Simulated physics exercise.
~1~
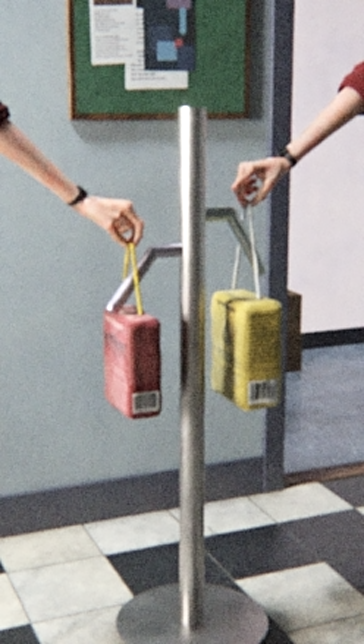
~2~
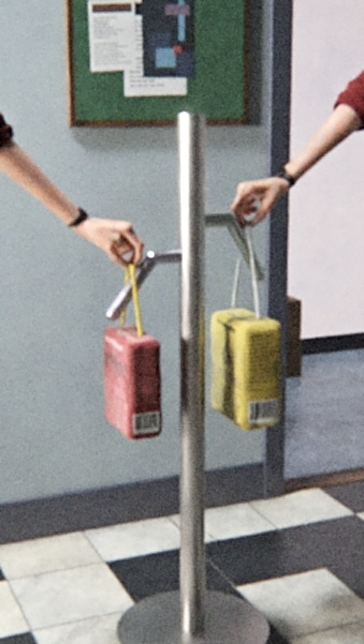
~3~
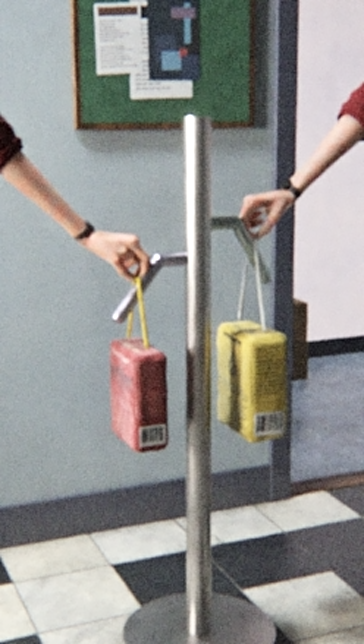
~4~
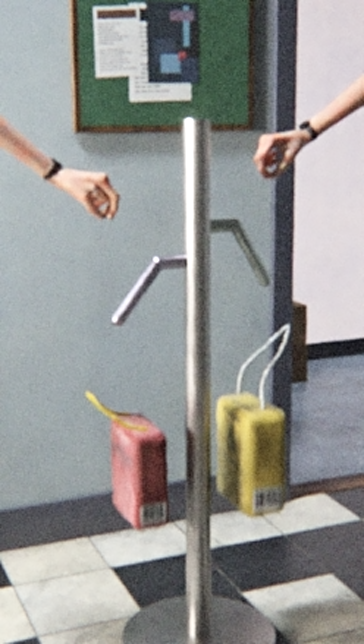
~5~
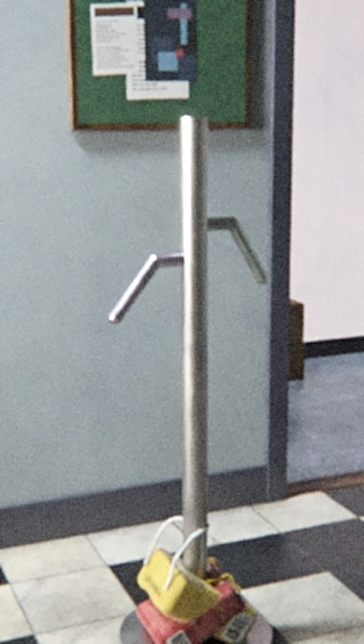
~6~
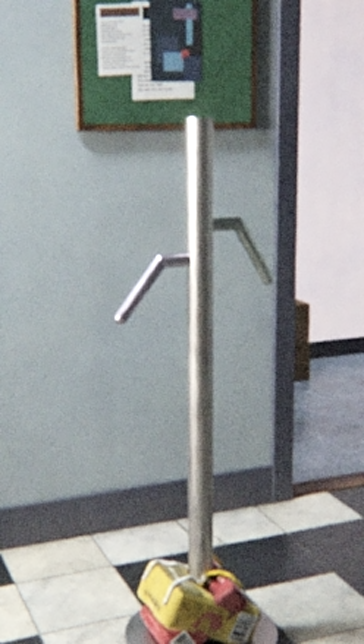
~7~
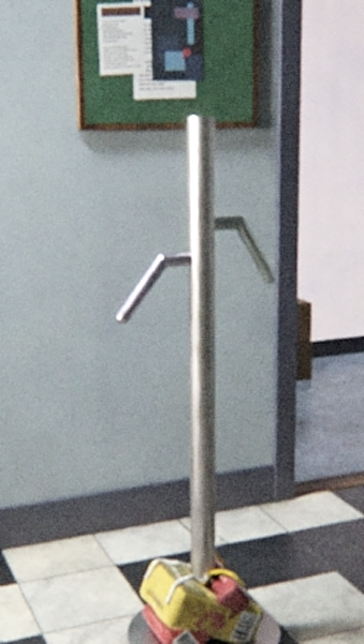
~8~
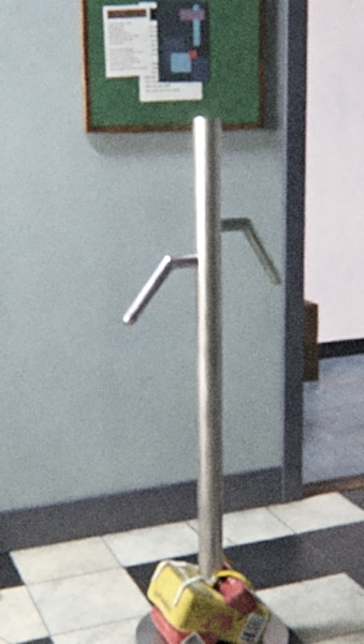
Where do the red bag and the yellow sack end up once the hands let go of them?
Neither stays on its peg. The red bag slips off and the yellow sack drops too, so both end up on the floor at the foot of the stand.
